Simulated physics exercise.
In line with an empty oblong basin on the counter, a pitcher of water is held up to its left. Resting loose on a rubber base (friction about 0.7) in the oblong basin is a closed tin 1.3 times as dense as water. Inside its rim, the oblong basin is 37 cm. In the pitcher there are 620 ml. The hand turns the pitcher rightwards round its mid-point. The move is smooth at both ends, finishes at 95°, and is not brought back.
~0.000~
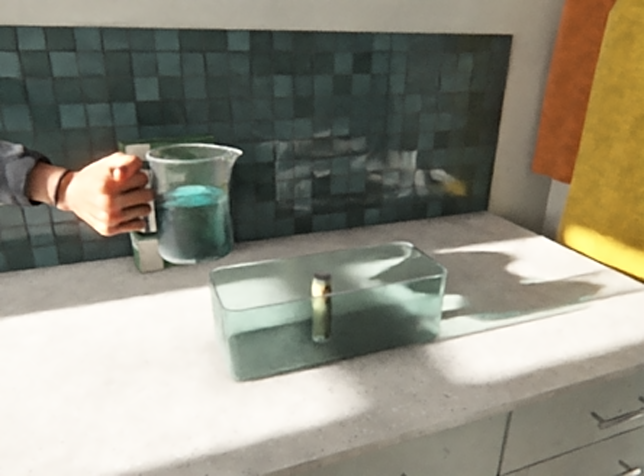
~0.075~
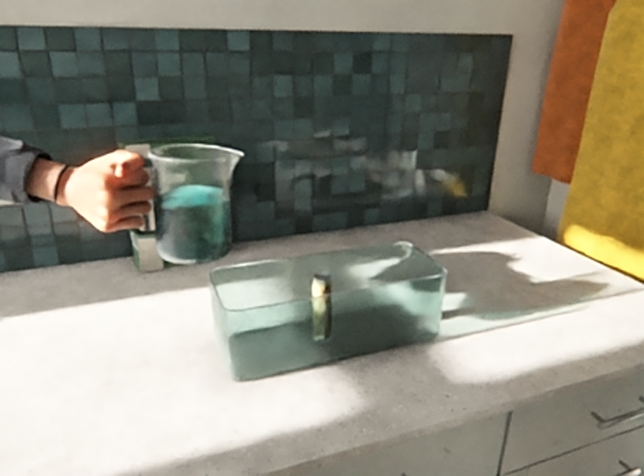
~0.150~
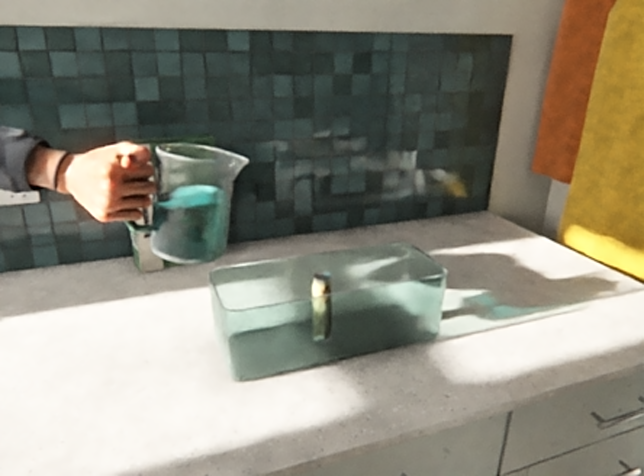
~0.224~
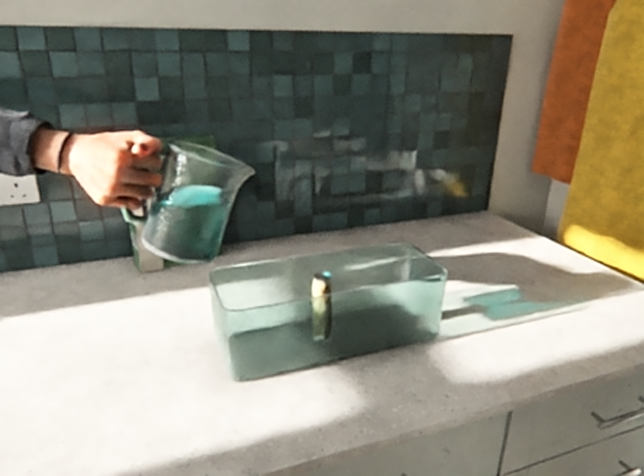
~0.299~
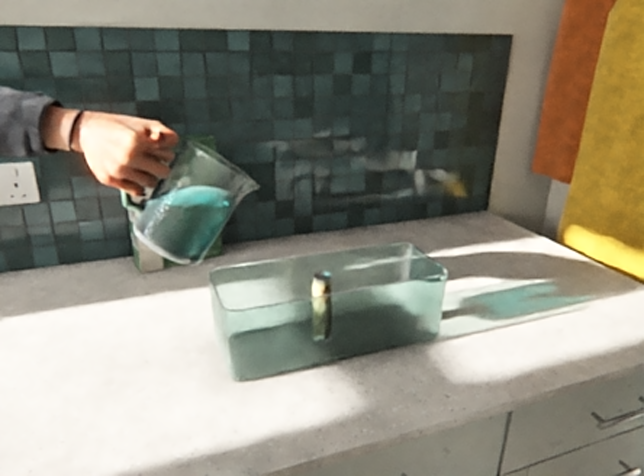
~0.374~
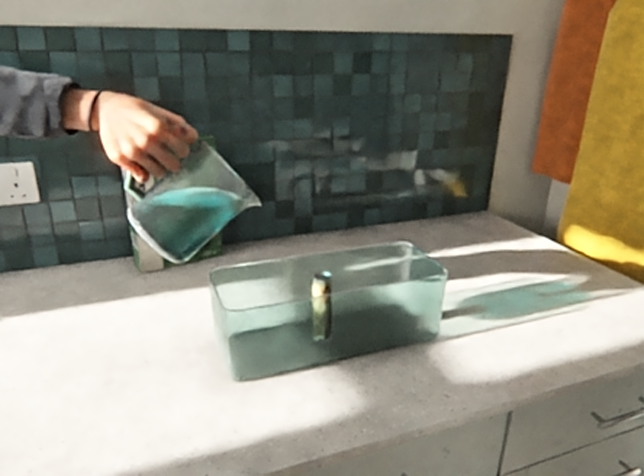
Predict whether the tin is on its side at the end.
It stands firm.
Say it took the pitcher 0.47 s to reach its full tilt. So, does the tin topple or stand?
Then it tips over.
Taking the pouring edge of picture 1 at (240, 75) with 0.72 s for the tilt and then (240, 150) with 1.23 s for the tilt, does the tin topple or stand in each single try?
First it tips over; then it stays on its base.
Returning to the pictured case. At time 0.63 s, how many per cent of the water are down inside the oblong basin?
Roughly 7 per cent.
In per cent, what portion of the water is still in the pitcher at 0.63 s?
Roughly 74 %.
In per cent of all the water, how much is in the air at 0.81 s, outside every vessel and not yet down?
Close to 18 %.
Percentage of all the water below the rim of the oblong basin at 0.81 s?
Around 48 parts in a hundred.
By 0.63 s the tilt is 91° and 74 per cent is still to pour; the tin stands where it began.
By 0.81 s the tilt is 95° and 35 per cent is still to pour; the tin stands where it began.
By 1.01 s the tilt is 95° and 15 per cent is still to pour; the tin stands 1 cm from where it began.
By 1.22 s the tilt is 95° and 6 per cent is still to pour; the tin stands where it began.
At rest the tin stands where it began.
